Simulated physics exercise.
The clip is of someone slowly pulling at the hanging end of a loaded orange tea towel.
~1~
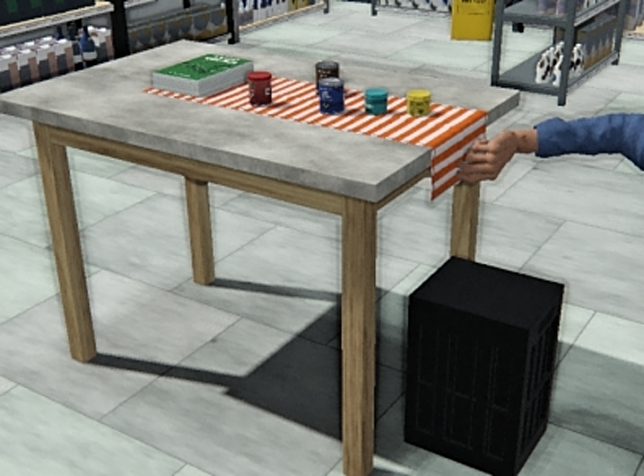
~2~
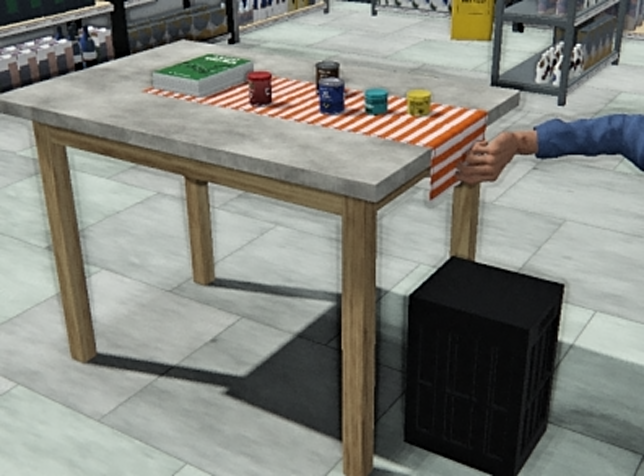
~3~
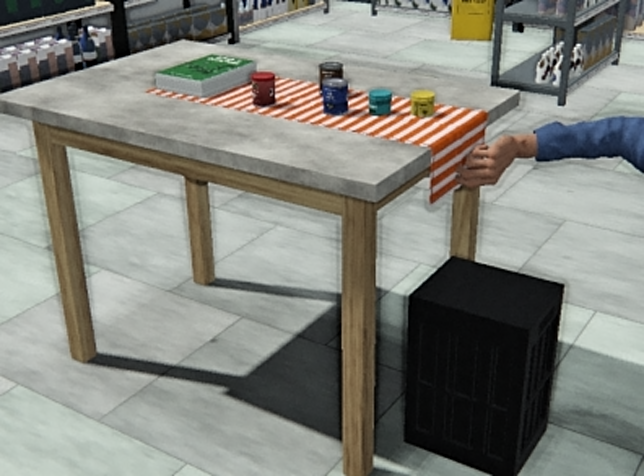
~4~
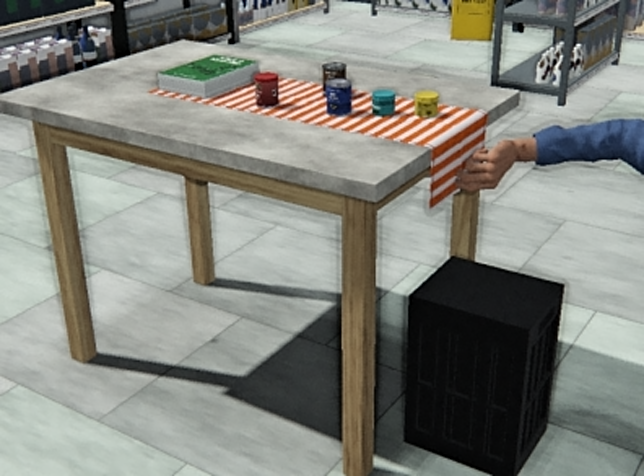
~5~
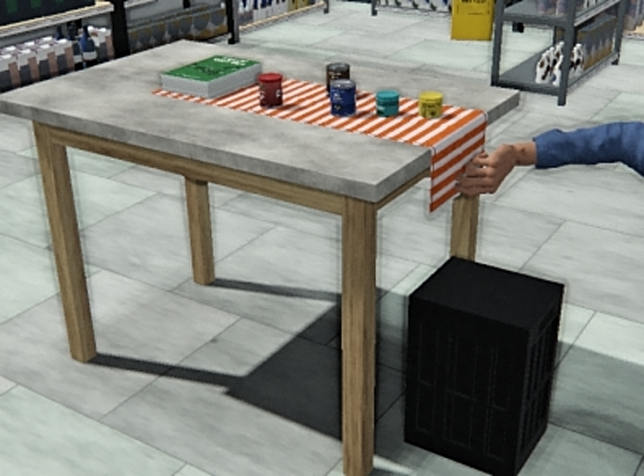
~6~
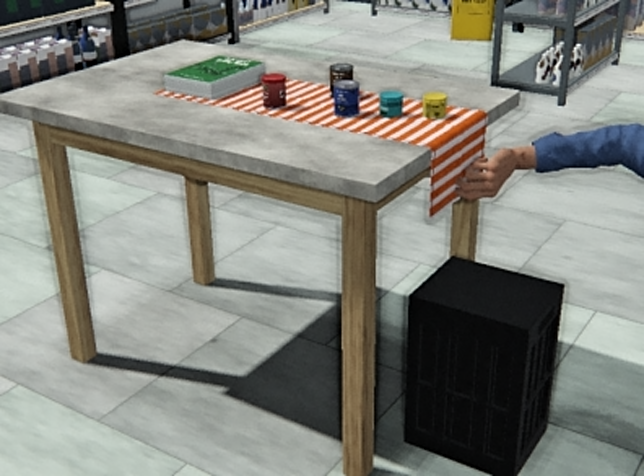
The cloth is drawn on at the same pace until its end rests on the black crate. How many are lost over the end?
The count of fallen things is two.
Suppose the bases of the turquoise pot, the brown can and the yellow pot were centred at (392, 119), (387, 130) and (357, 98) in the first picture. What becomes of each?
The turquoise pot comes down; the brown can drops off; the yellow pot remains up.
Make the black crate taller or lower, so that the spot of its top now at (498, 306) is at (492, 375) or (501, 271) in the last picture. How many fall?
The count: 4 and 1.
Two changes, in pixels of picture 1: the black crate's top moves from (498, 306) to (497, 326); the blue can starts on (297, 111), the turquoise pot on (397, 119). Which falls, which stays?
The blue can stays on; the turquoise pot is carried off.
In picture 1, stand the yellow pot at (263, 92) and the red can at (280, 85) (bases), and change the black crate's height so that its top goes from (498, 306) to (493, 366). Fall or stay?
The yellow pot does not fall, the red can keeps its place on top.
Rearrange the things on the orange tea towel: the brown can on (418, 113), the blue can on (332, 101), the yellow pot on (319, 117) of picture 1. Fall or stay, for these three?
The brown can drops off, the blue can survives, the yellow pot does not fall.
Soon after, hem near (457, 231); all still up.
Then, hem near (456, 268); yellow pot gone.
At rest, hem on the crate; yellow pot and turquoise pot gone. It carries off two.
